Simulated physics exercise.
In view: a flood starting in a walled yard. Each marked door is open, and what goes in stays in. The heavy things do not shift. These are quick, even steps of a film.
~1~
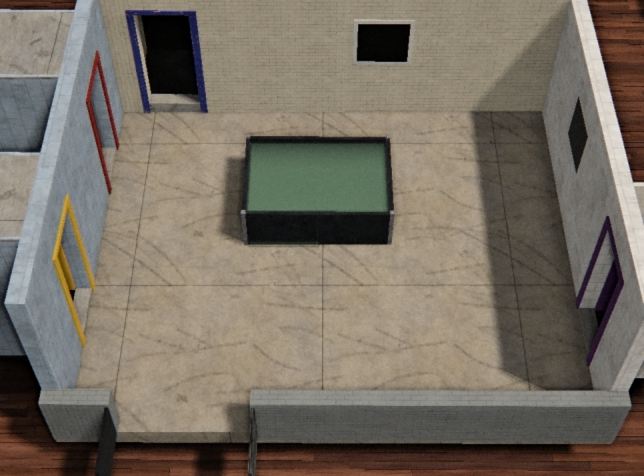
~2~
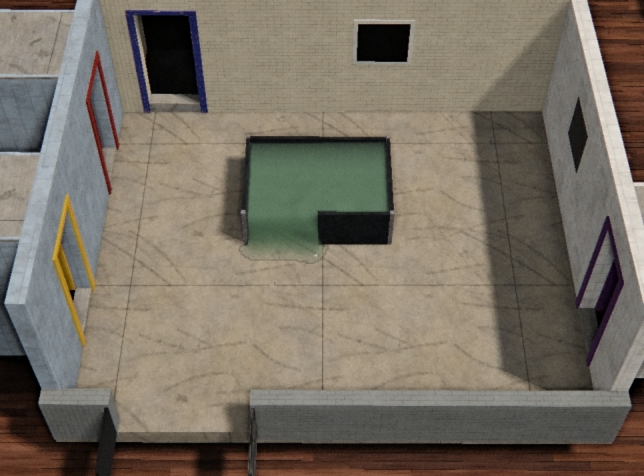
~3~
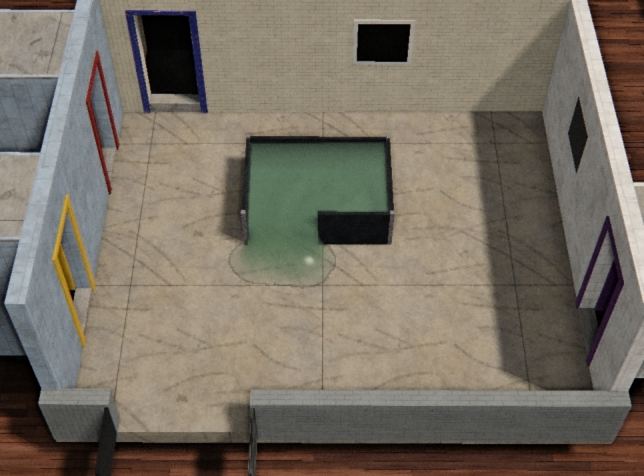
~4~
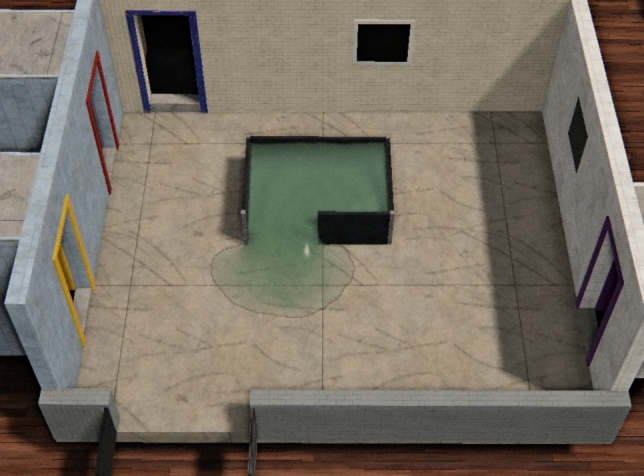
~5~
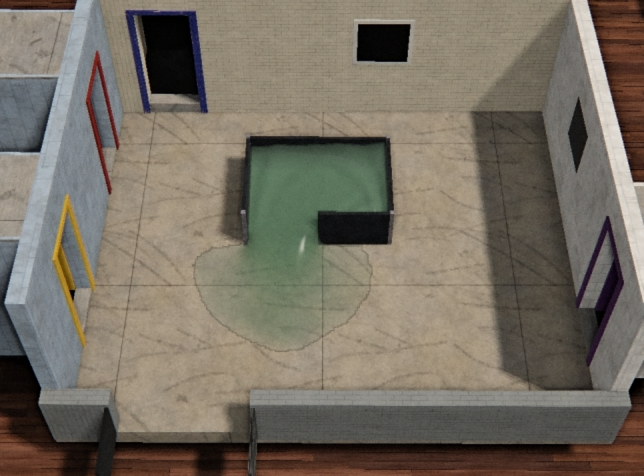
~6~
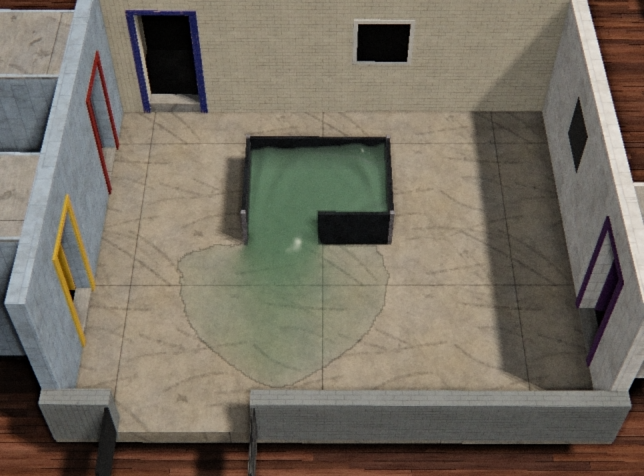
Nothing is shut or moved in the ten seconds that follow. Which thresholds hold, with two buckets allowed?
One by one: The red door holds within the limit; the purple door floods; the blue door holds within the limit; the yellow door holds within the limit.
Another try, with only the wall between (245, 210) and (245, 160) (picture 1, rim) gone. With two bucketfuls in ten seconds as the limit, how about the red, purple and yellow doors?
Red door passes that mark, purple door lets less in, yellow door takes more.
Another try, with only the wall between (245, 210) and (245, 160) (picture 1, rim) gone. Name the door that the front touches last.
The purple door.
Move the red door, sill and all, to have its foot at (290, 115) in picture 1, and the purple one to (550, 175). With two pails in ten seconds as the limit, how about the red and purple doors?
The red door lets less in; the purple door is under.
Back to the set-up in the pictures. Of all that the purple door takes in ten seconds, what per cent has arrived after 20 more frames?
Near 0 in a hundred.
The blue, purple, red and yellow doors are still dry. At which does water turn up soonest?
First comes the one in yellow.
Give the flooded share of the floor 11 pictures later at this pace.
Close to 30 %.
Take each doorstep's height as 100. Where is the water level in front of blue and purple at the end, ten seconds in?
Roughly 0 per cent, then 120 per cent.
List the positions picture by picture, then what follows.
The open tank at (318, 177) is whole and still, in the first picture.
The front is at (321, 253), out from the gap at (282, 231), in the second picture.
Water pours out at (282, 233) and has run to (313, 281), in the third picture.
Water pours out at (282, 234) and has run to (293, 313), in the fourth picture.
Water pours out at (282, 234) and has run to (301, 343), in the fifth picture.
Water pours out at (282, 234) and has run to (275, 382), in the sixth picture.
A moment on, water covers 25 % of the floor; the red door not reached, the purple door not reached, the blue door not reached, the yellow door not reached.
Next, water covers 30 % of the floor; the red door not reached, the purple door not reached, the blue door not reached, the yellow door wet at the sill, nothing in.
Then, water covers 40 % of the floor; the red door not reached, the purple door wet at the sill, nothing in, the blue door not reached, the yellow door under two buckets in.
Later, water covers 55 % of the floor; the red door not reached, the purple door over two buckets in, the blue door not reached, the yellow door under two buckets in.
In the end, water covers 85 % of the floor; the red door wet at the sill, nothing in, the purple door over two buckets in, the blue door not reached, the yellow door under two buckets in.
